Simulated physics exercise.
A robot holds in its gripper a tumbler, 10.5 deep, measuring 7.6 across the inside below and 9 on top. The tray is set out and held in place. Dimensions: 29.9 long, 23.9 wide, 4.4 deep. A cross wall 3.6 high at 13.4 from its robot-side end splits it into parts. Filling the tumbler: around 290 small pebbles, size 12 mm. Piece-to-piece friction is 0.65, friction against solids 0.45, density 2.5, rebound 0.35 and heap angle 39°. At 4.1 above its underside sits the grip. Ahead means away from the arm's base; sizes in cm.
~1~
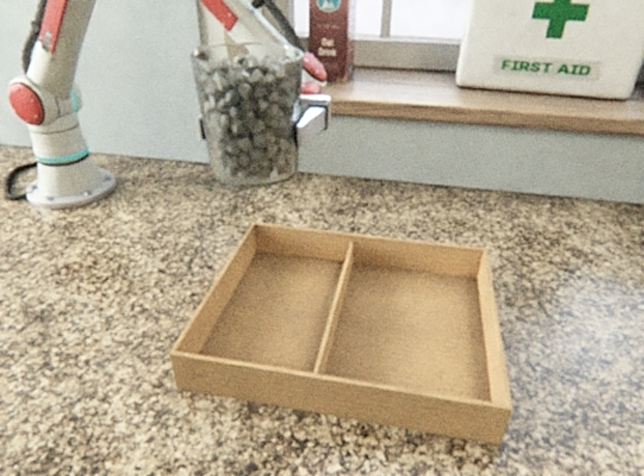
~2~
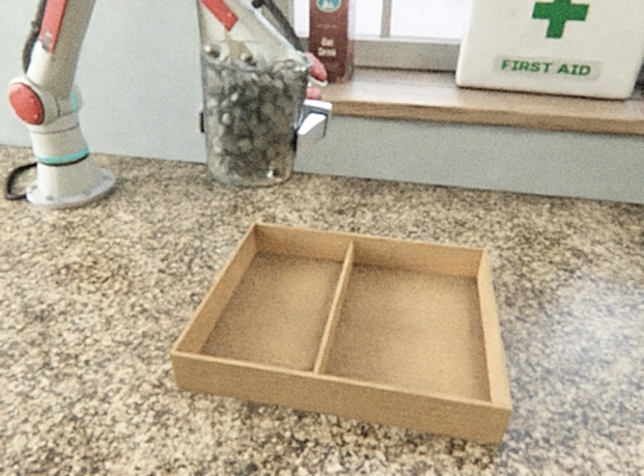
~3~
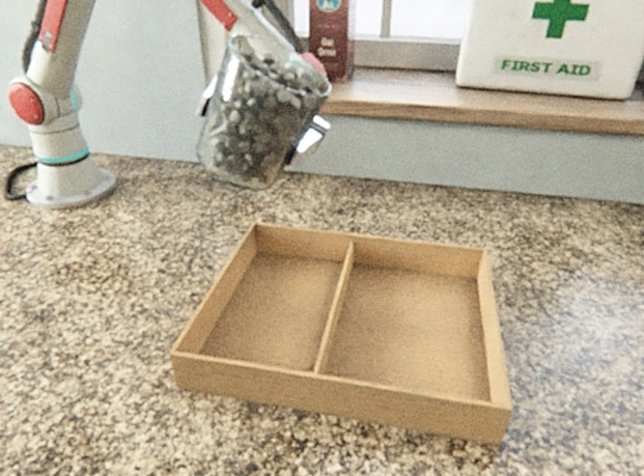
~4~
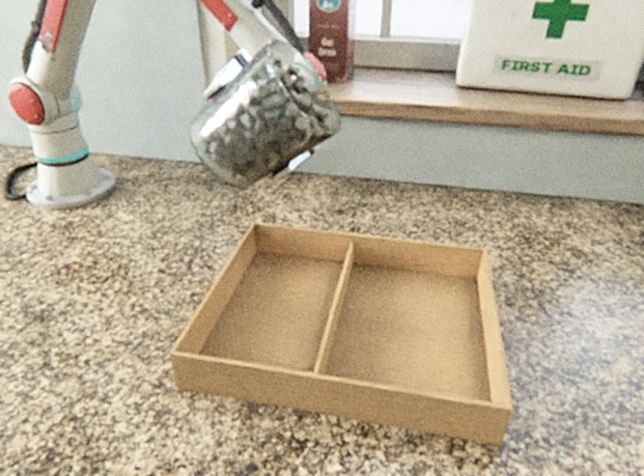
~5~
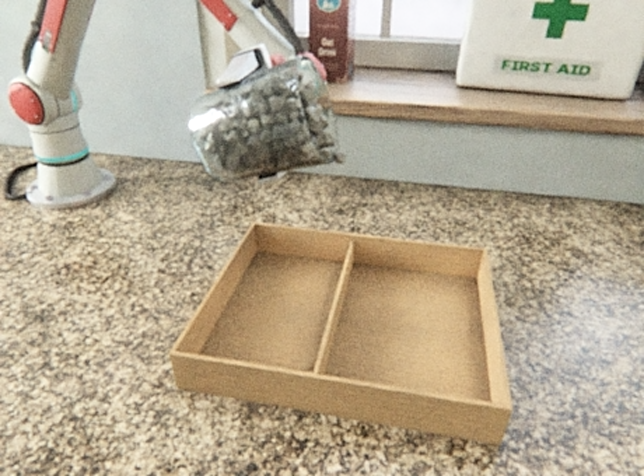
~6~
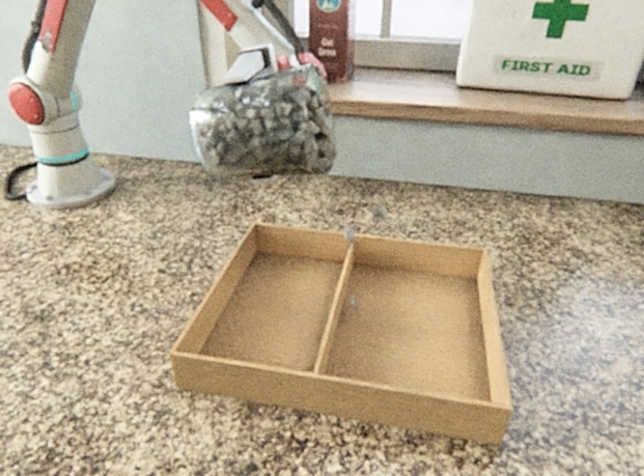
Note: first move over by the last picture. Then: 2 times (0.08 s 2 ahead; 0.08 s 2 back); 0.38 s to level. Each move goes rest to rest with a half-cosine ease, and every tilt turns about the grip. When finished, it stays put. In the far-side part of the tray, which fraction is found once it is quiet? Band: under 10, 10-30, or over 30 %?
Over 30 %.
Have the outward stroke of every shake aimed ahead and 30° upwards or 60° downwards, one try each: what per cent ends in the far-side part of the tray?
You'd get about 50 per cent with the first setting and about 15 per cent with the second.
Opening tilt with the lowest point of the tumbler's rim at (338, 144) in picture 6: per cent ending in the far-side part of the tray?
The share is around 20 %.
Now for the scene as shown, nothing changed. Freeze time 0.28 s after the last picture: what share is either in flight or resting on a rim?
6 %.
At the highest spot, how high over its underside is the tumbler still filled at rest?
I'd put it at close to 8.0 centimetres.
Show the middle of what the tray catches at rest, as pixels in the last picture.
I'd point to somewhere near (404, 328).
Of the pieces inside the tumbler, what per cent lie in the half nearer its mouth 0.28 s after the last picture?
Close to 65 in a hundred.
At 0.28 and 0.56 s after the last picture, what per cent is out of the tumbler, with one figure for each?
Readings in order: 25, 40.
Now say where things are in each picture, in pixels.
The first frame shows tumbler middle at (252, 117), level; upper third of the load around (249, 81), from x 200 to 295, top at y 55; 286 in the tumbler.
The second frame shows tumbler middle at (253, 117), tilted 7° forward; upper third of the load around (253, 82), from x 210 to 300, top at y 50.
The third frame shows tumbler middle at (257, 119), tilted 27° forward; upper third of the load around (262, 86), from x 210 to 315, top at y 55.
The fourth frame shows tumbler middle at (261, 122), tilted 51° forward; upper third of the load around (269, 94), from x 205 to 325, top at y 60.
The fifth frame shows tumbler middle at (264, 126), tilted 71° forward; upper third of the load around (269, 101), from x 205 to 340, top at y 75.
The sixth frame shows tumbler middle at (264, 127), tilted 78° forward; upper third of the load around (266, 106), from x 205 to 380, top at y 85; 282 in the tumbler, 1 in the far-side part, 3 in flight or on a rim.
Then, 0.28 s after the last picture, tilted 78° forward, highest piece 25 above the table; 217 in the tumbler, 50 in the far-side part, 1 in the robot-side part, 18 in flight or on a rim.
Then, 0.56 s after the last picture, tilted 23° forward, highest piece 28 above the table; 174 in the tumbler, 103 in the far-side part, 4 in the robot-side part, 5 in flight or on a rim.
Then, 0.90 s after the last picture, level, highest piece 27 above the table; 174 in the tumbler, 106 in the far-side part, 6 in the robot-side part.
Then, 1.95 s after the last picture, level, highest piece 27 above the table; 174 in the tumbler, 106 in the far-side part, 6 in the robot-side part.
Final count, 174 in the tumbler, 106 in the far-side part, 6 in the robot-side part. That is 37 % in the far-side part of the tray.
